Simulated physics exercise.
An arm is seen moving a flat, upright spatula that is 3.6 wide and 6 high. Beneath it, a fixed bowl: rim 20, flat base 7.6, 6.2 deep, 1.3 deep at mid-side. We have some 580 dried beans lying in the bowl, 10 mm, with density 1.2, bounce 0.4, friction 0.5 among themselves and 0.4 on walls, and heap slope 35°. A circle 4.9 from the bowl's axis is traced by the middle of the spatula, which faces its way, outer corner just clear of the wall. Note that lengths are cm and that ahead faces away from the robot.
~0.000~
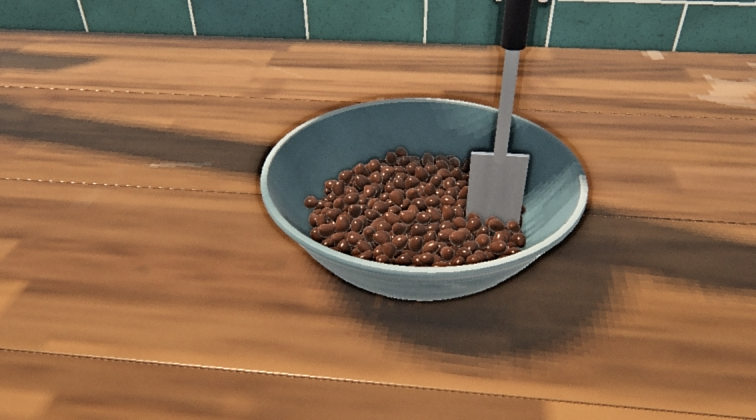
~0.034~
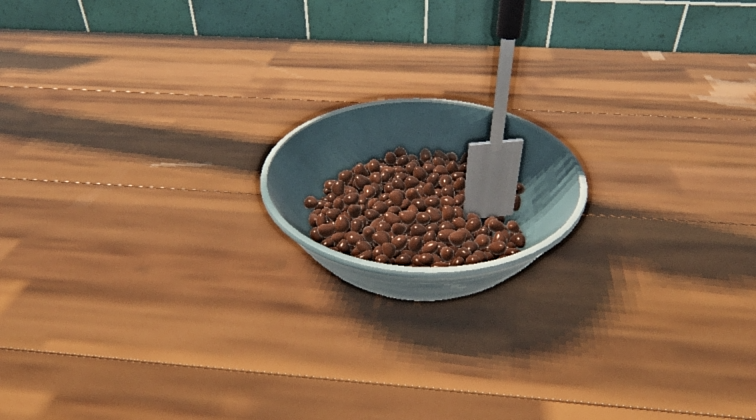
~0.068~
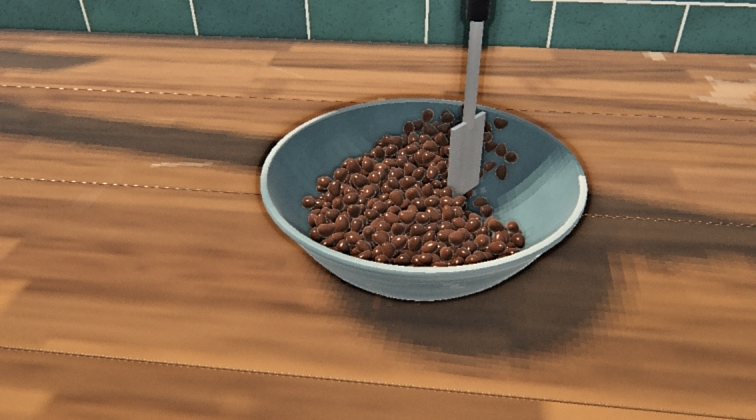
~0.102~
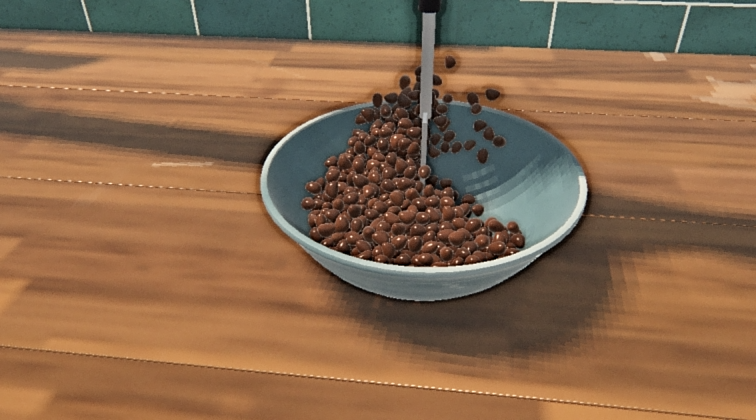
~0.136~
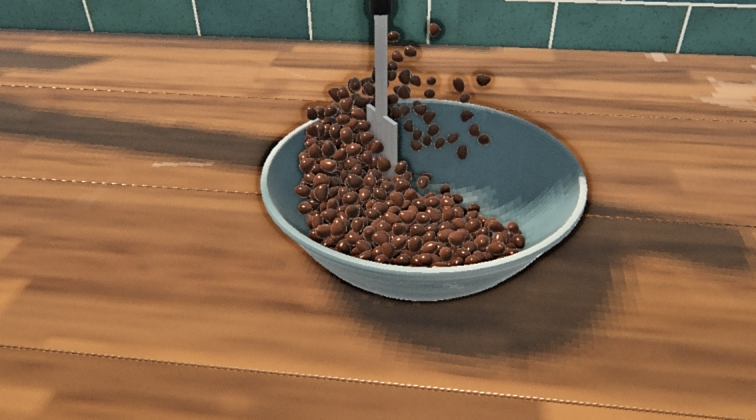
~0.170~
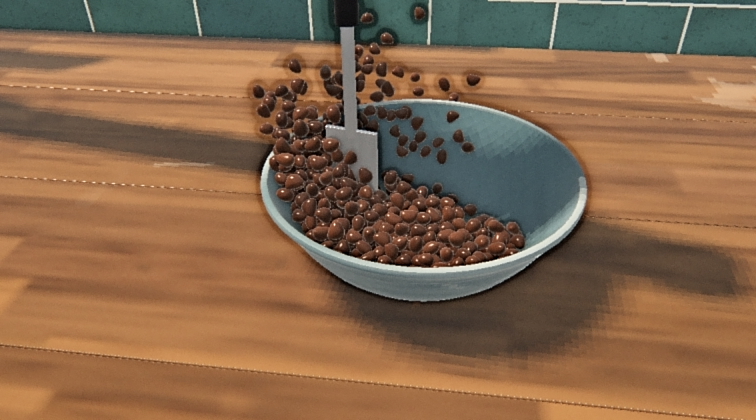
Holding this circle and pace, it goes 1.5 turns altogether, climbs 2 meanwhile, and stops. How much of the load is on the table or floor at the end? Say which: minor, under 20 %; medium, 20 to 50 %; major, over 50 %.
That would be a medium share.
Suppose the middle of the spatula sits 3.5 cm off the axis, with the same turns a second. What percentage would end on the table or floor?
That would give close to 20 per cent.
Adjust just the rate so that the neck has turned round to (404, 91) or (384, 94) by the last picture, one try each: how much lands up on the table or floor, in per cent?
Roughly 15 and 20 percent, in that order.
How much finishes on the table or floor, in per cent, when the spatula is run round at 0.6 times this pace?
Estimated share: Near 10 per cent.
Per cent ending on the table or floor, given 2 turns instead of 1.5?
Roughly 35 percent would end up there.
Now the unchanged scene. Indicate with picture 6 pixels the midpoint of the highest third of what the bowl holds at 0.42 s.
About (447, 207).
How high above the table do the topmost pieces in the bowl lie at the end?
I'd guess close to 5.0 centimetres.
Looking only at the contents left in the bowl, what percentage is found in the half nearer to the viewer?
About 50 per cent.
After 0.30 s, 307° round, highest piece 11 above the table; 450 in the bowl, 35 on the table or floor, 93 in flight or on the tool.
After 0.42 s, 88° round, highest piece 10 above the table; 412 in the bowl, 136 on the table or floor, 30 in flight or on the tool.
After 0.68 s, 180° round, highest piece 5 above the table; 406 in the bowl, 172 on the table or floor.
After 1.38 s, 180° round, highest piece 5 above the table; 406 in the bowl, 172 on the table or floor.
At rest, 406 in the bowl, 172 on the table or floor. That is 30 % on the table or floor.
